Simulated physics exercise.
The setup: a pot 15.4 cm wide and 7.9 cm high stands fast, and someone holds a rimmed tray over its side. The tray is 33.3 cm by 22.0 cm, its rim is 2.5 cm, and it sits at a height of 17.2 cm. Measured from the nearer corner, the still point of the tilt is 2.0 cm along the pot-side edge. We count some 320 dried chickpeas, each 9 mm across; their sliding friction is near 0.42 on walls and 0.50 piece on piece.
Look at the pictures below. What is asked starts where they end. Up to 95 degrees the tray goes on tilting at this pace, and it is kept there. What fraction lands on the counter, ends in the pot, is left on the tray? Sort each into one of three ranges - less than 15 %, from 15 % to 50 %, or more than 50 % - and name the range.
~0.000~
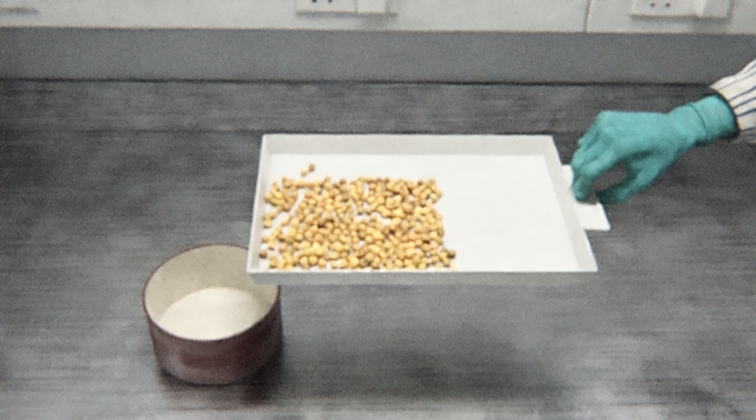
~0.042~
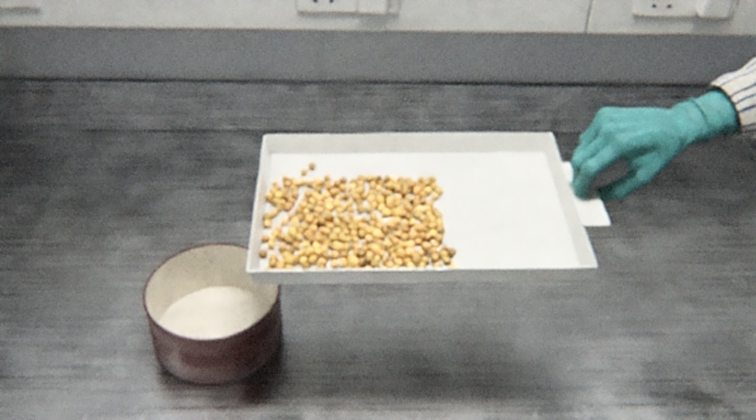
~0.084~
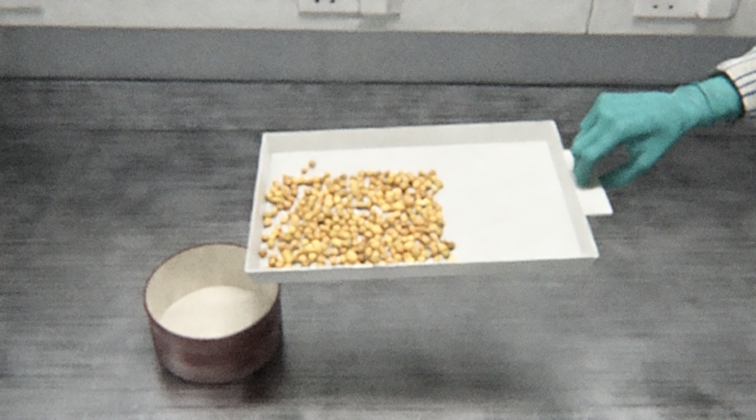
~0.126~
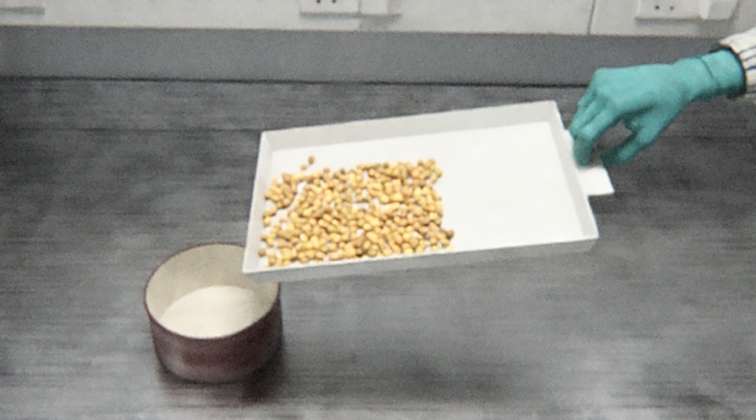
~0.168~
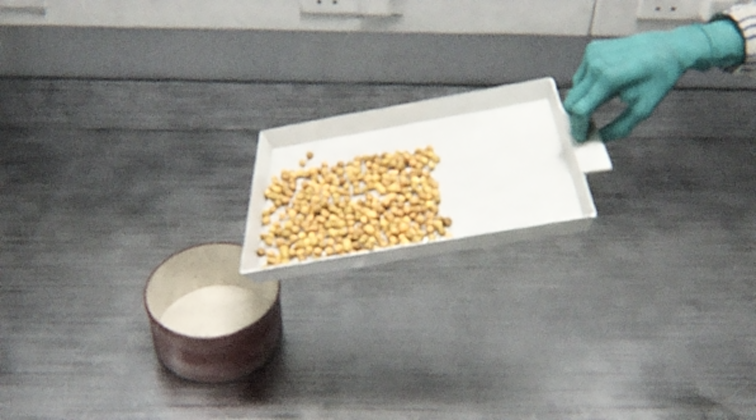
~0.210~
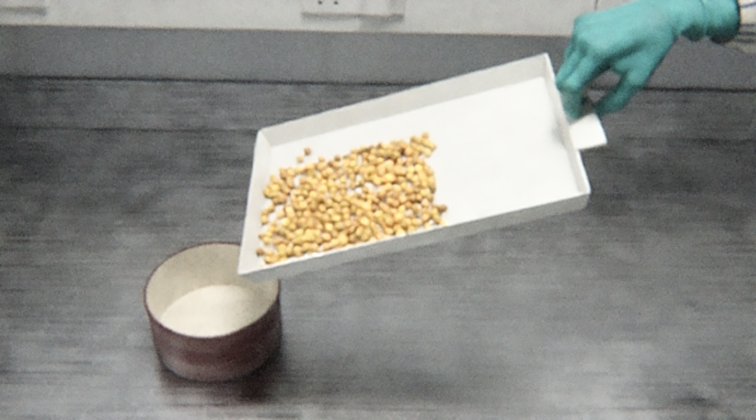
Ranges: Counter: From 15 % to 50 %; pot: More than 50 %; left on the tray: Less than 15 %.
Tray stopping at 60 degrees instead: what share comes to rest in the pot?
5 %.
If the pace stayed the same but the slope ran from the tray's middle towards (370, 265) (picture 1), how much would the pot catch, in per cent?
I'd say close to 0 %.
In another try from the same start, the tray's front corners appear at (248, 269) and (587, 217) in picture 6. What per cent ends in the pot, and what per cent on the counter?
Per cent by place - pot 25, counter 75.
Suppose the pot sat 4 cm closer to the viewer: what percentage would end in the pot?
Expect something close to 70 per cent.
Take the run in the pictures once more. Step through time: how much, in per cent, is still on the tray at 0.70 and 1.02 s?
In turn: 95, 15.
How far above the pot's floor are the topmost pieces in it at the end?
It stands at some 2.5 cm.
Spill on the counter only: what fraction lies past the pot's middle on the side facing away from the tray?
80 per cent.
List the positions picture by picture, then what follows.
The first frame shows tray tilt 0 degrees, front corners at (255, 267) and (589, 265); middle of the pieces at (356, 224); pot at (212, 289).
The second frame shows tray tilt 1 degrees, front corners at (255, 266) and (589, 262); middle of the pieces at (356, 222).
The third frame shows tray tilt 4 degrees, front corners at (253, 266) and (590, 251), lowest corner left front; middle of the pieces at (356, 218).
The fourth frame shows tray tilt 8 degrees, front corners at (251, 266) and (590, 233), lowest corner left front; middle of the pieces at (354, 212).
The fifth frame shows tray tilt 14 degrees, front corners at (248, 266) and (587, 211), lowest corner left front; middle of the pieces at (352, 206).
The sixth frame shows tray tilt 19 degrees, front corners at (246, 267) and (581, 189), lowest corner left front; middle of the pieces at (348, 199); pot at (213, 286). Its pace works out near 125 degrees a second.
Then, at 0.51 s, tilt 57 degrees; the tray holds 100 %, the pot 0 %.
Then, at 0.70 s, tilt 81 degrees; the tray holds 95 %, the pot 0 %.
After 1.02 s, tilt 95 degrees; the tray holds 15 %, the pot 50 %.
In the end, at 1.8 s, counter 35 %, pot 65 %, tray 0 %.
